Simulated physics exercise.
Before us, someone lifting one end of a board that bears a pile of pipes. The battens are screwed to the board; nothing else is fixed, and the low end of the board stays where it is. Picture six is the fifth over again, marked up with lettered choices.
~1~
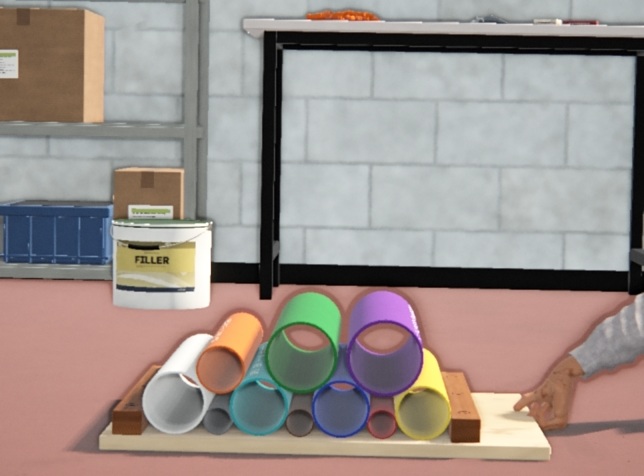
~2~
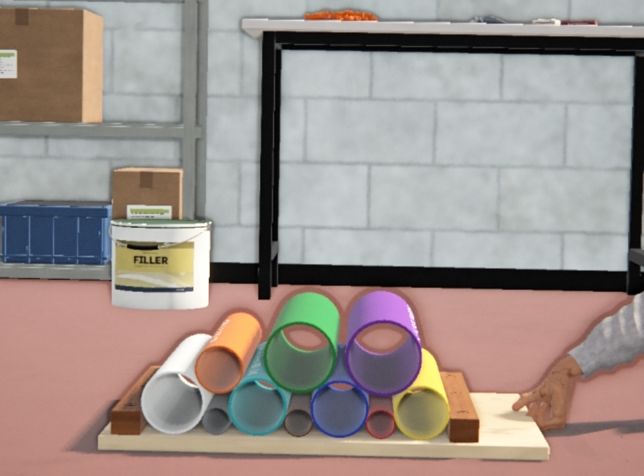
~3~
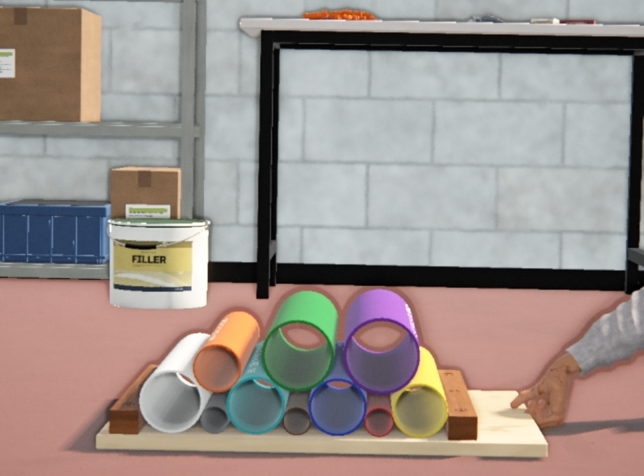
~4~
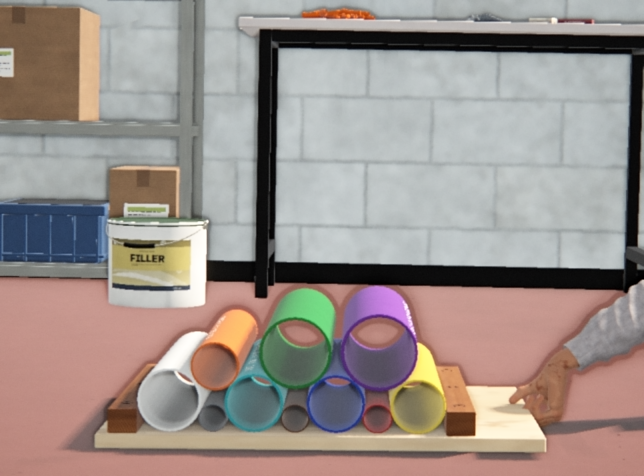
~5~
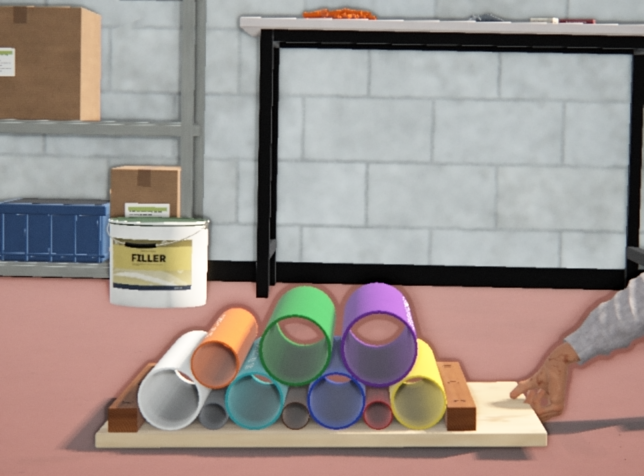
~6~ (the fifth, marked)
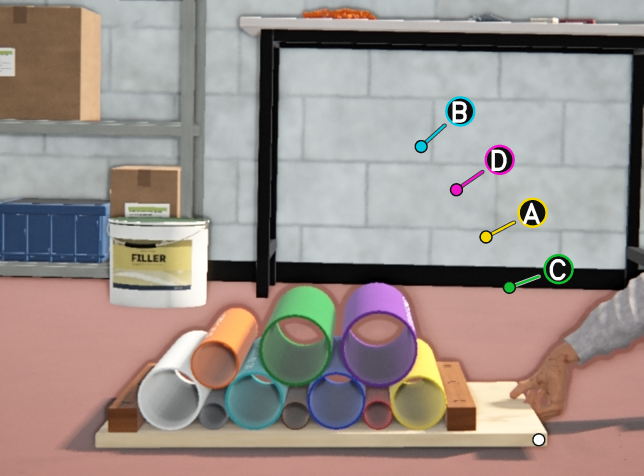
At the start, colourful pipes lie stacked between two brown blocks on a pale board, with a hand at its right end. The hand stays by the board as the view shifts very slightly, and the green and purple pipes on top rise barely noticeably while the rest look almost unchanged.
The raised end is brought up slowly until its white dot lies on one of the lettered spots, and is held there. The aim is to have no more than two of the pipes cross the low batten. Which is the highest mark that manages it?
D is the limit.
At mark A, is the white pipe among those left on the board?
Yes, with A.
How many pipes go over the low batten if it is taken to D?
The count is none.
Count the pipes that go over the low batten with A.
With A, none.
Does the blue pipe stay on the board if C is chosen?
Yes.
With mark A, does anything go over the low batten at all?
At A: No.
On the copy, A at (486, 237); B at (421, 146); C at (509, 287); D at (456, 190); the white dot at (539, 440).
On D. First, board at 20°.
Then, board at 36°.
Finally, board at 36°, none over the low batten.
By contrast, A none over the low batten; B three over the low batten (orange, purple, green); C none over the low batten.
